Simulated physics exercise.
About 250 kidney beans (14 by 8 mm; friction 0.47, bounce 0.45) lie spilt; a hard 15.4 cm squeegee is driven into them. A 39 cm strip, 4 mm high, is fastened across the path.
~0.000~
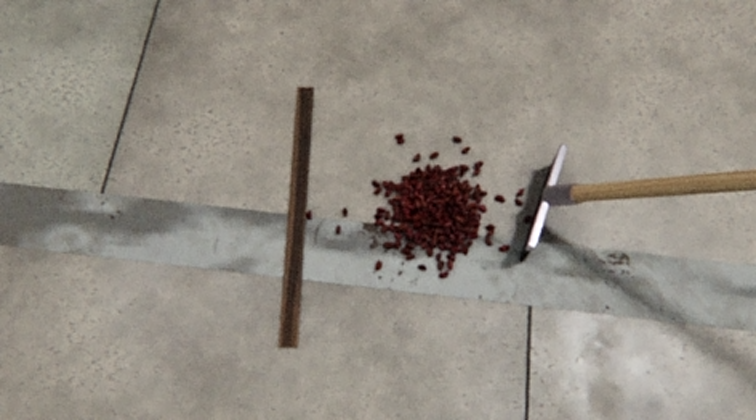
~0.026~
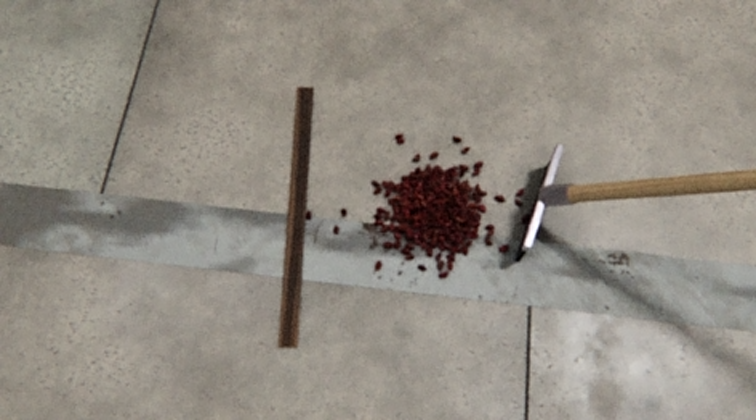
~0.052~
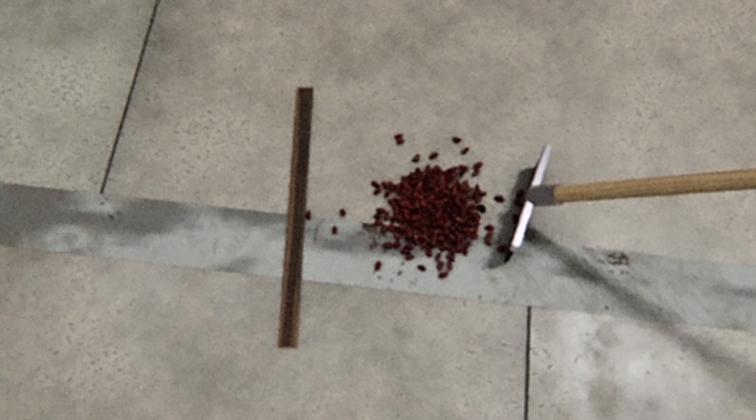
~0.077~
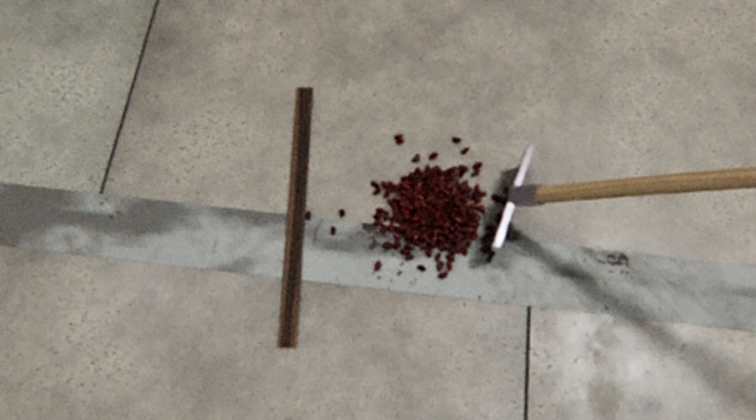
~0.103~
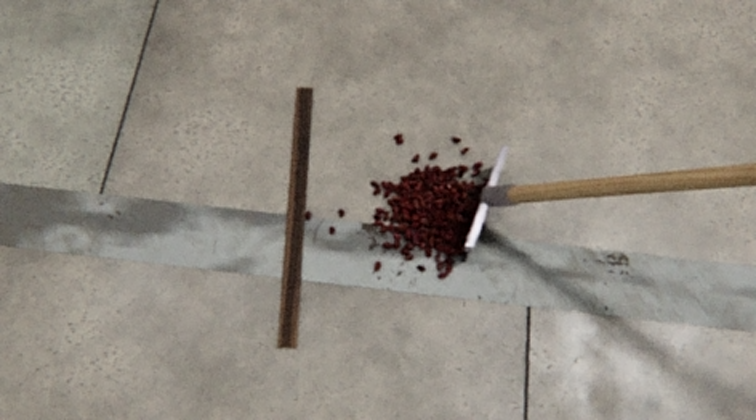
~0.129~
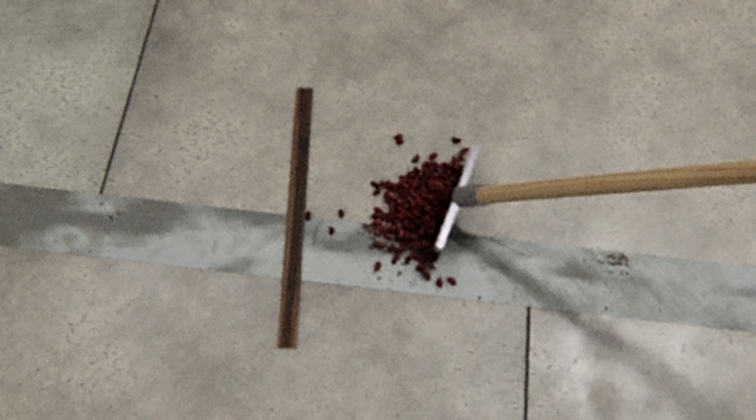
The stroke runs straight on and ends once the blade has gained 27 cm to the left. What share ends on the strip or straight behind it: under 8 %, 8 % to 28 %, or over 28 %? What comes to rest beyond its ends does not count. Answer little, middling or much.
On or straight behind the strip: Much.
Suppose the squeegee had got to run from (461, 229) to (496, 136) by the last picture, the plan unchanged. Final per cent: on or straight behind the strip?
Over 30.
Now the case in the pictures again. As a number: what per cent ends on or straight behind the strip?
Some 45 per cent.
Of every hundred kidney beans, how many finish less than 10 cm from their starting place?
Roughly 5 per cent.
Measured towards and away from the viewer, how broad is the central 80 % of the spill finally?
About 32 cm.
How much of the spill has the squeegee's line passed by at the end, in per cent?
Roughly 5 per cent.
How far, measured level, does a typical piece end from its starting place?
Some 24 cm.
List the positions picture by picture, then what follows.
In the first frame, squeegee from (530, 247) to (561, 151); moved 0.0 cm; pieces shifted so far, 0; middle of the spill at (440, 202); strip at (298, 207).
In the second frame, squeegee from (526, 247) to (557, 152); moved 0.5 cm; pieces shifted so far, 0; middle of the spill at (440, 202).
In the third frame, squeegee from (514, 247) to (546, 152); moved 2.0 cm; pieces shifted so far, 1; middle of the spill at (439, 202).
In the fourth frame, squeegee from (496, 247) to (528, 152); moved 4.3 cm; pieces shifted so far, 7; middle of the spill at (439, 202).
In the fifth frame, squeegee from (469, 248) to (503, 152); moved 7.7 cm; pieces shifted so far, 64; middle of the spill at (428, 200).
In the sixth frame, squeegee from (439, 248) to (475, 153); moved 11.5 cm; pieces shifted so far, 219; middle of the spill at (425, 203); strip at (297, 207). Its speed is about 1.46 m/s, heading 7 degrees towards the viewer.
Then, at 0.25 s, squeegee 26 cm from its start, spill 23 cm wide; on or straight behind the strip 5 %, elsewhere 95 %.
Then, at 0.38 s, squeegee 27 cm from its start, spill 29 cm wide; on or straight behind the strip 50 %, elsewhere 50 %.
After 0.49 s, squeegee 27 cm from its start, spill 33 cm wide; on or straight behind the strip 50 %, elsewhere 50 %.
In the end, at 2.4 s, on or straight behind the strip 45 %, elsewhere 55 %.
